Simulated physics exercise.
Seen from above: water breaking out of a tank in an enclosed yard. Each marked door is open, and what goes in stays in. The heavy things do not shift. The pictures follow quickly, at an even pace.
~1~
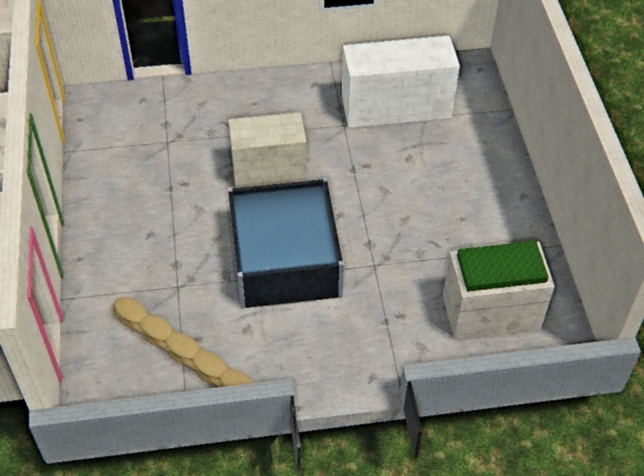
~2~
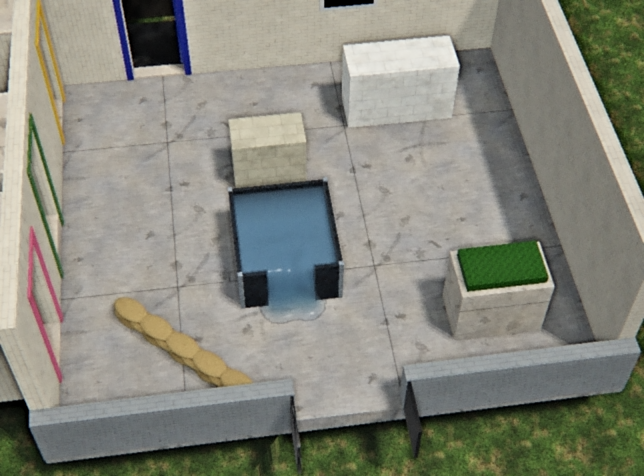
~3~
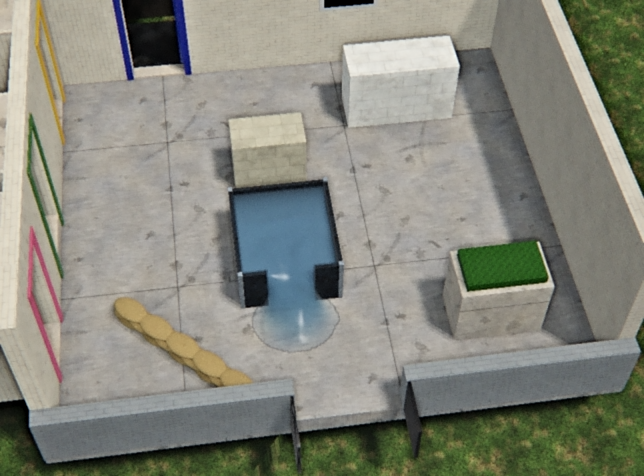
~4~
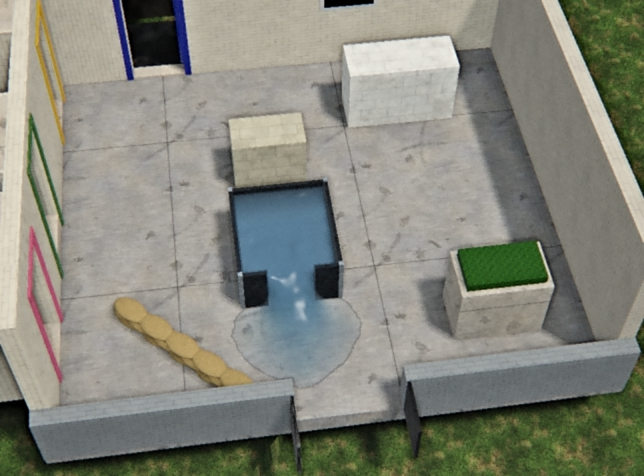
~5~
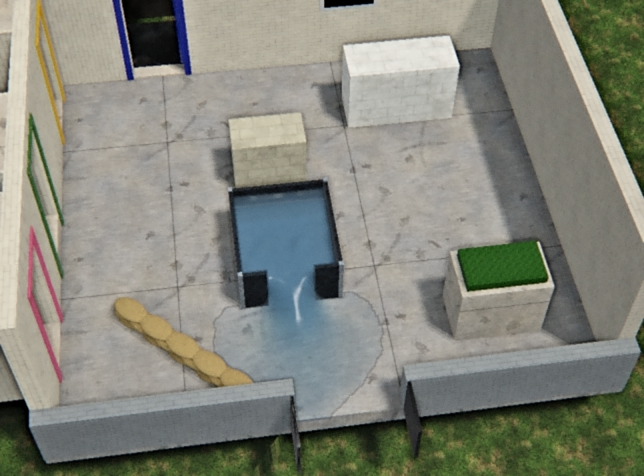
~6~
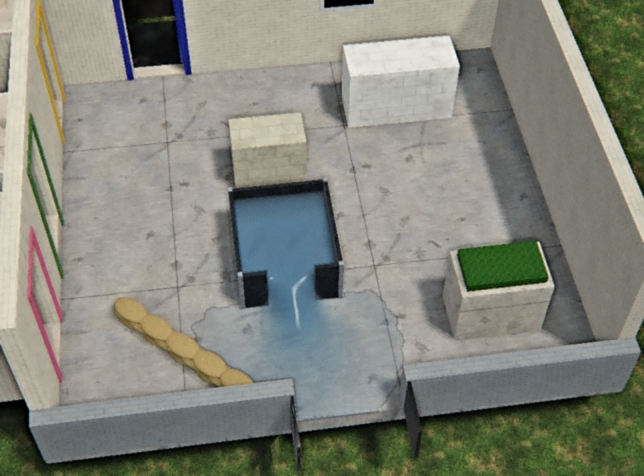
Water breaks out through a gap in the near side of a dark-walled tank, in a paved grey yard seen from above by a still camera. A beige block stands behind the tank, a white one at the back, a green-topped one at right, and tan discs lie in a row at left. The pale blue sheet spreads forward and sideways across the paving, reaching the discs and the opening in the low front wall.
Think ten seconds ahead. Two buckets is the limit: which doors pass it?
One by one: The green door admits no more than that; the blue door admits no more than that; the pink door admits no more than that; the yellow door admits no more than that.
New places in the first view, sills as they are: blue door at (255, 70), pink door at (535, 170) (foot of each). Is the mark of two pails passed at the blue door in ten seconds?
My reading: Blue door lets less in.
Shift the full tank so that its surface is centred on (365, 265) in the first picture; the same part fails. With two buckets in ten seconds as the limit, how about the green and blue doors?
My reading: The green one lets less in, the blue one is under.
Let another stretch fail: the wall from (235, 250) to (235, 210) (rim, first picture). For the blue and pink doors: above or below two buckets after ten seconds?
In short: Blue is over; pink floods.
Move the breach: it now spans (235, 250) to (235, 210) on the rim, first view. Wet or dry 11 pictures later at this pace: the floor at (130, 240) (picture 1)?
At that place: Awash.
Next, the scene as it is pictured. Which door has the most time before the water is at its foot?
That is the blue one.
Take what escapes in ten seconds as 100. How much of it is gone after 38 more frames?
Close to 85 %.
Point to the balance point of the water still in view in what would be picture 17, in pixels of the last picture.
I would point to (289, 298).
A moment on, water covers 10 % of the floor; the green door not reached, the blue door not reached, the pink door not reached, the yellow door not reached.
Next, water covers 15 % of the floor; the green door not reached, the blue door not reached, the pink door not reached, the yellow door not reached.
Then, water covers 25 % of the floor; the green door not reached, the blue door not reached, the pink door wet at the sill, nothing in, the yellow door not reached.
Later, water covers 40 % of the floor; the green door wet at the sill, nothing in, the blue door not reached, the pink door wet at the sill, nothing in, the yellow door not reached.
In the end, water covers 45 % of the floor; the green door wet at the sill, nothing in, the blue door wet at the sill, nothing in, the pink door wet at the sill, nothing in, the yellow door wet at the sill, nothing in.
